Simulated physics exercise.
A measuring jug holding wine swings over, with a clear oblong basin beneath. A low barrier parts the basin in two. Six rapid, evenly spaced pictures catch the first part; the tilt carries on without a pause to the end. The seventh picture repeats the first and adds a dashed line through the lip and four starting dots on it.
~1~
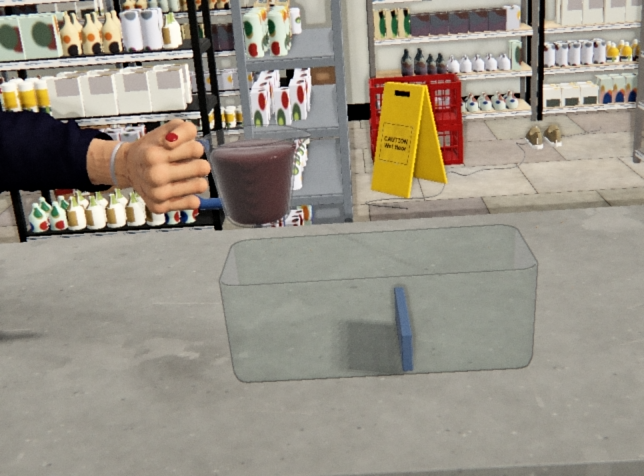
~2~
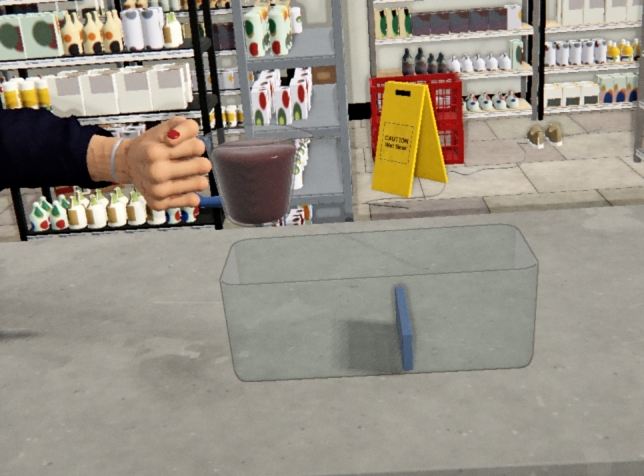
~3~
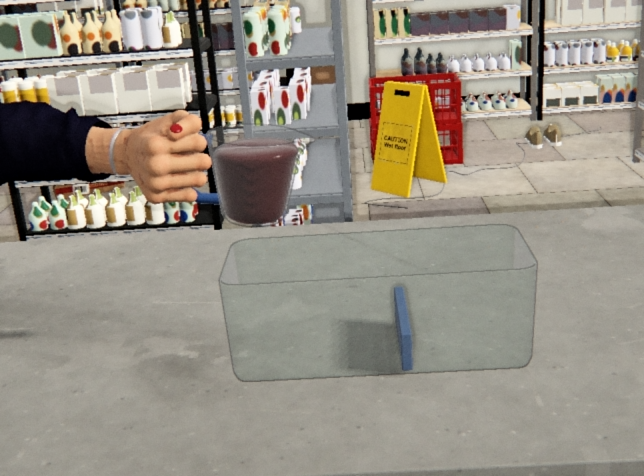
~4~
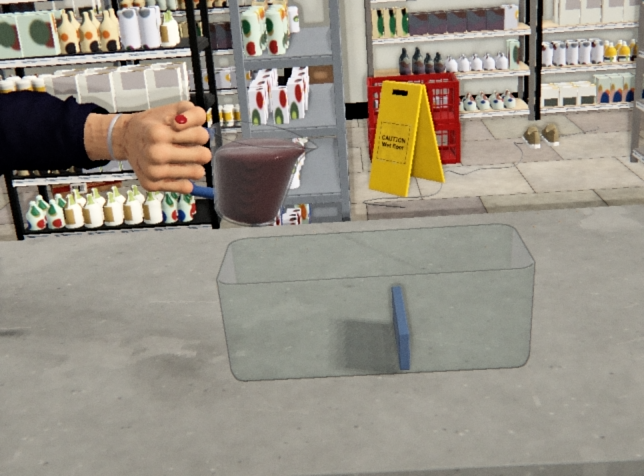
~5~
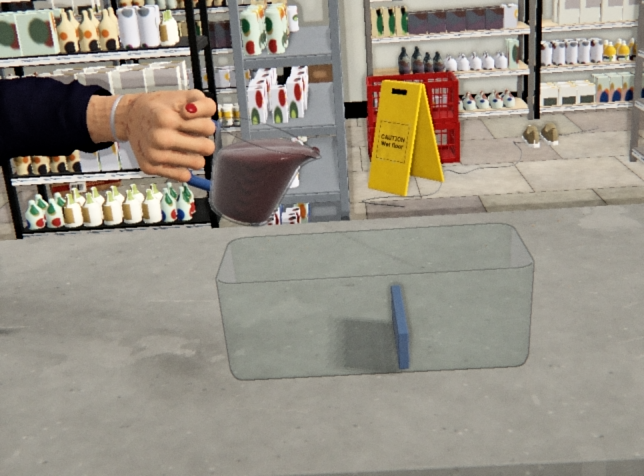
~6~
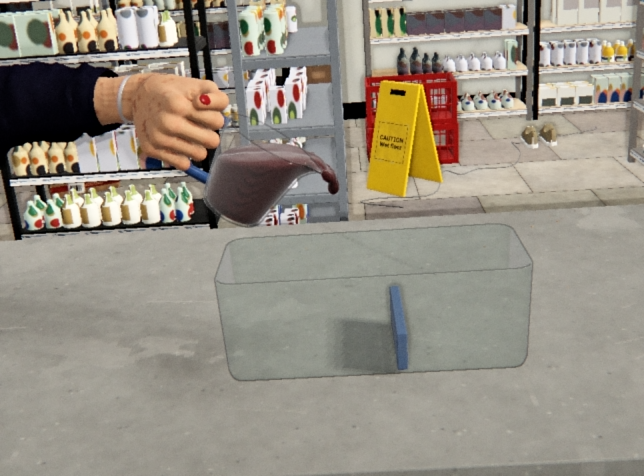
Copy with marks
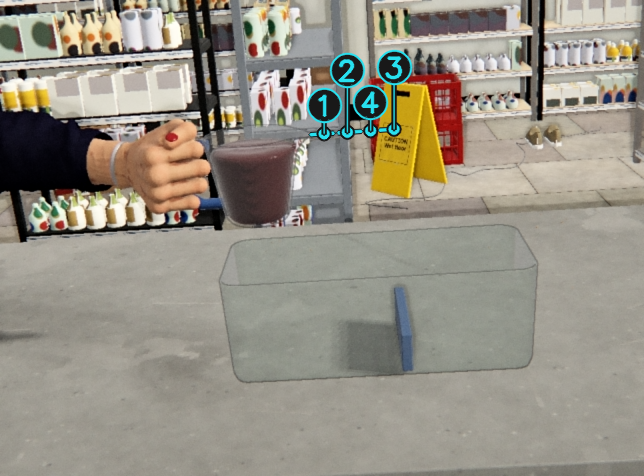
A hand tilts a jug of wine rightward above a clear basin until wine crosses its lip.
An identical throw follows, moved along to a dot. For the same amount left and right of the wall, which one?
Spot 2.
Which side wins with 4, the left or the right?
The right side.
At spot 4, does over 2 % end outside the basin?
No.
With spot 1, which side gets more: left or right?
The left side.
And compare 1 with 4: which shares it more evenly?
Here it is spot 4.
In cyan, 1 at (324, 133); 2 at (347, 132); 3 at (394, 129); 4 at (370, 130).
With 1, about 89 % ends left of the wall and 10 % right of it.
With 2, about 54 % ends left of the wall and 45 % right of it.
With 3, about 7 % ends left of the wall and 92 % right of it.
With 4, about 22 % ends left of the wall and 77 % right of it.
